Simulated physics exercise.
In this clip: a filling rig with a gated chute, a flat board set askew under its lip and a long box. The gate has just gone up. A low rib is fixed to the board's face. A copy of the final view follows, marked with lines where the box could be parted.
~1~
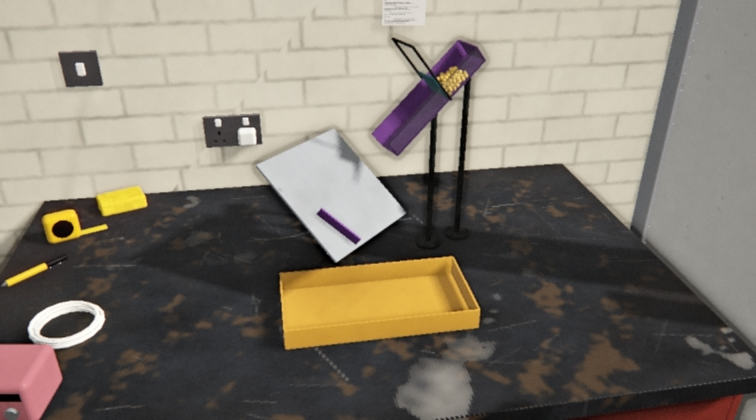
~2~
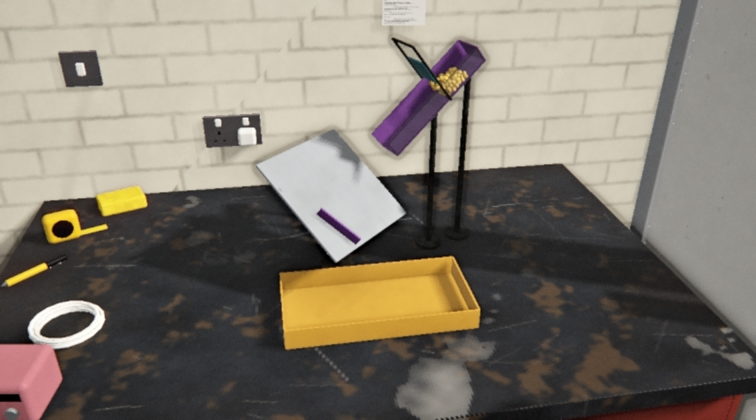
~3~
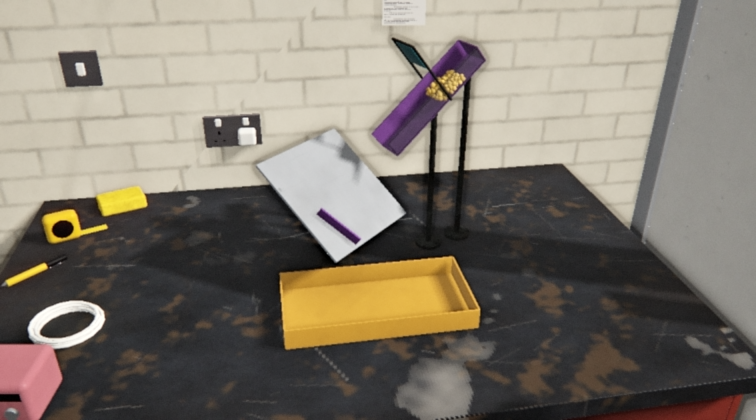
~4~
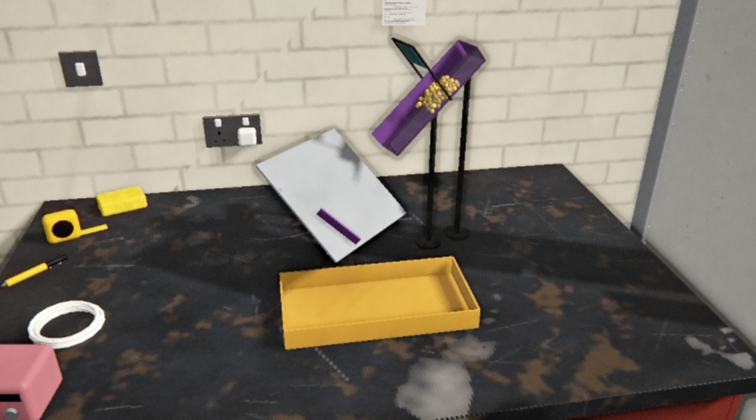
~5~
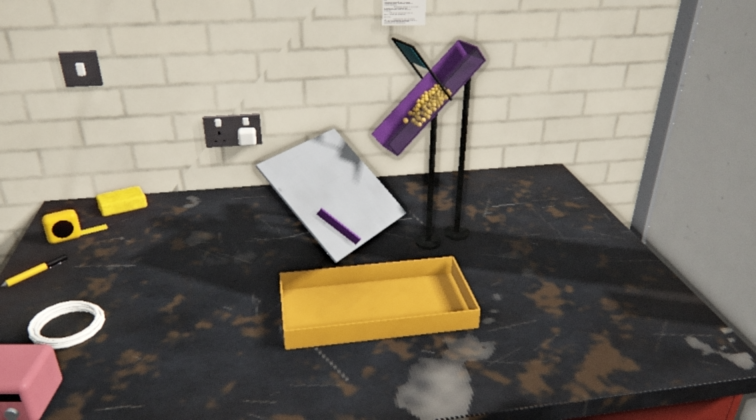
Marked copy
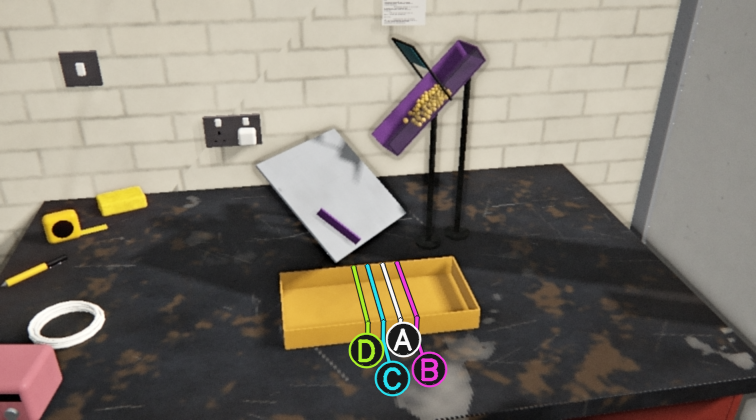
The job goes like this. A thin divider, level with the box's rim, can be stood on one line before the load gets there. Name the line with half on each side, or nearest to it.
I would pick line A.
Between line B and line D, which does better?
It is B.
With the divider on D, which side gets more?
The right side.
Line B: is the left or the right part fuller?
Left.
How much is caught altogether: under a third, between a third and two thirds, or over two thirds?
About that: Over two thirds.
On the marked copy, line A crosses the front rim at (400, 318); line B crosses the front rim at (416, 317); line C crosses the front rim at (383, 320); line D crosses the front rim at (367, 322).
With A, of what is caught, close to half on the left of the divider, close to half on the right.
With B, of what is caught, the bulk on the left of the divider, close to a quarter on the right.
With C, of what is caught, a small share on the left of the divider, all but a few on the right.
With D, of what is caught, none at all on the left of the divider, the whole lot on the right.
